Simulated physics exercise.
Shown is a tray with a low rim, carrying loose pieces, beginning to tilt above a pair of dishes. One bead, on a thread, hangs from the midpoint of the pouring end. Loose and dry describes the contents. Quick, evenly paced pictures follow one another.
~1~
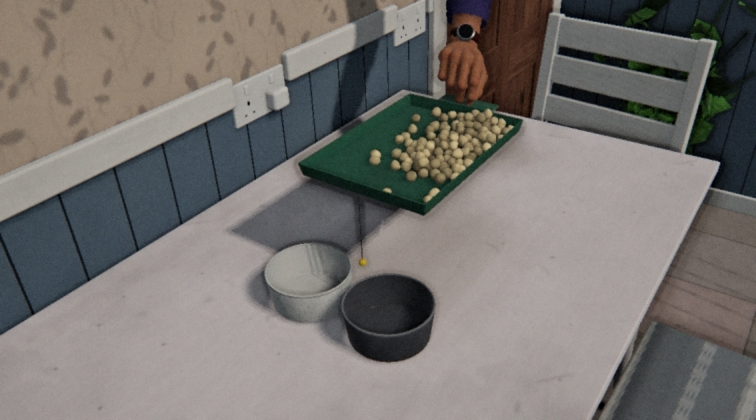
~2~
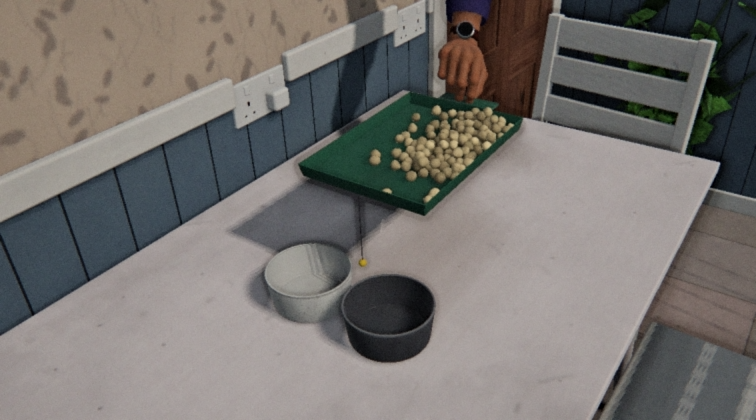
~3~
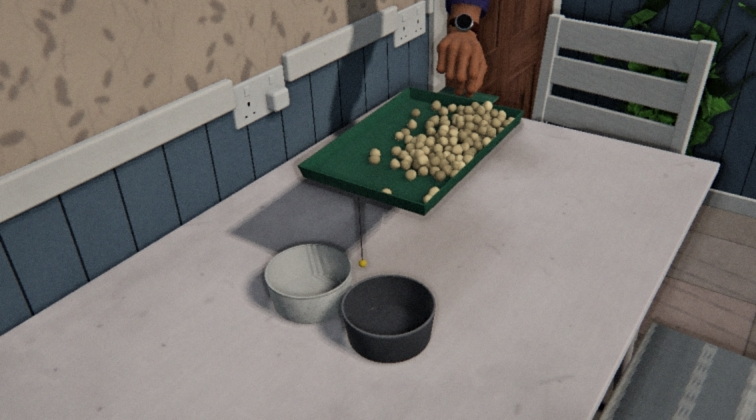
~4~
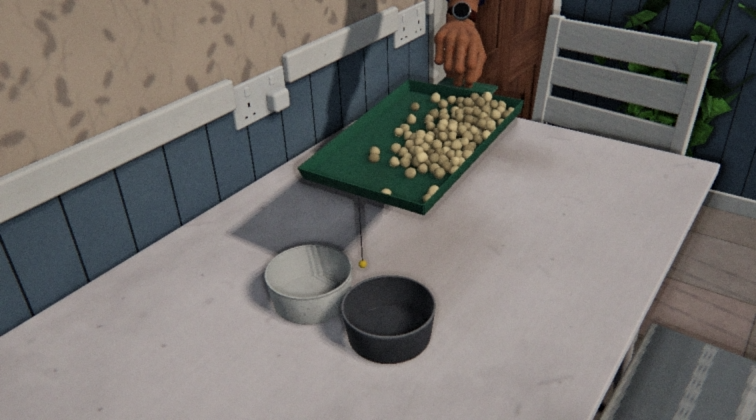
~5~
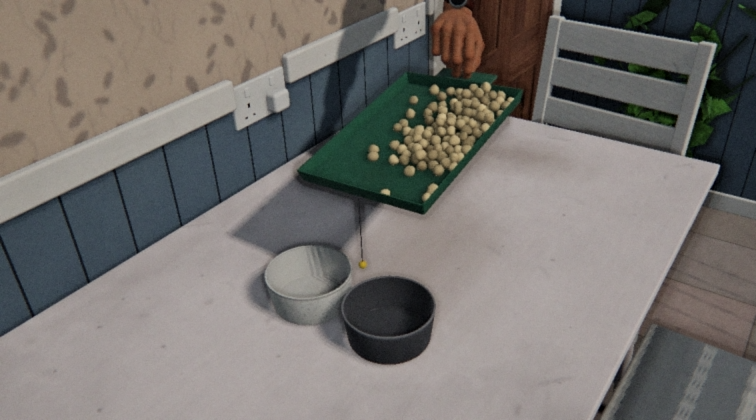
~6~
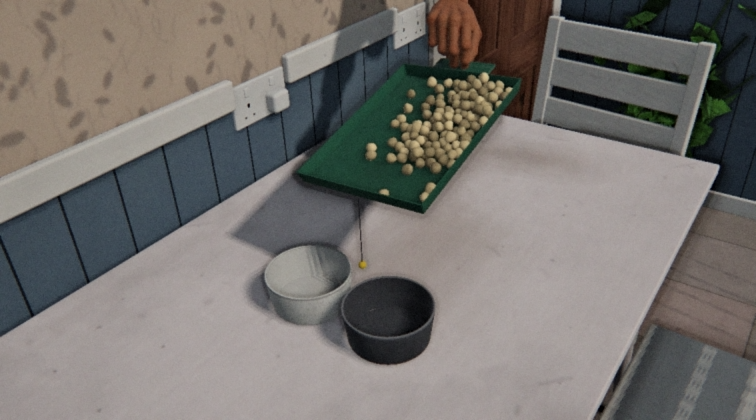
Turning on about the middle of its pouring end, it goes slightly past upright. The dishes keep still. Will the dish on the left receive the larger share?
Yes.
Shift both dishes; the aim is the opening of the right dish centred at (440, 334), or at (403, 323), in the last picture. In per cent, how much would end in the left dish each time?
30 %, then 60 %.
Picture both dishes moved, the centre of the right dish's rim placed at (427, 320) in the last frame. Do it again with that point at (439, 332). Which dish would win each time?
In the first try it's the left-side dish, and in the second it's the left-side dish.
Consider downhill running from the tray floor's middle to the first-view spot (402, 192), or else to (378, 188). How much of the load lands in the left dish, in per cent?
For the first it's near 0 %, for the second near 20 %.
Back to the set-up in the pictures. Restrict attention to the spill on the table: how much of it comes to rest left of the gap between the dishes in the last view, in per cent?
90 %, roughly.
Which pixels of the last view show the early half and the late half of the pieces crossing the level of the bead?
Near (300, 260) and later near (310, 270).
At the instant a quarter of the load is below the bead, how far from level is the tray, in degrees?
The tilt is near 100° by then.
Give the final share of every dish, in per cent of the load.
Left dish around 70 percent; right dish around 10 percent.
Soon, tray tipped steeply; most on the tray; a stray few in the right dish; a stray few in the left dish; a stray few outside both; a small part in the air.
A while on, tray tipped right over; most on the tray; a stray few in the right dish; a small part in the left dish; a stray few outside both; a small part in the air.
Towards the end, tray tipped past a quarter turn; a small part in the right dish; most in the left dish; about a quarter outside both.
Finally, tray tipped past a quarter turn; a small part in the right dish; most in the left dish; about a quarter outside both.
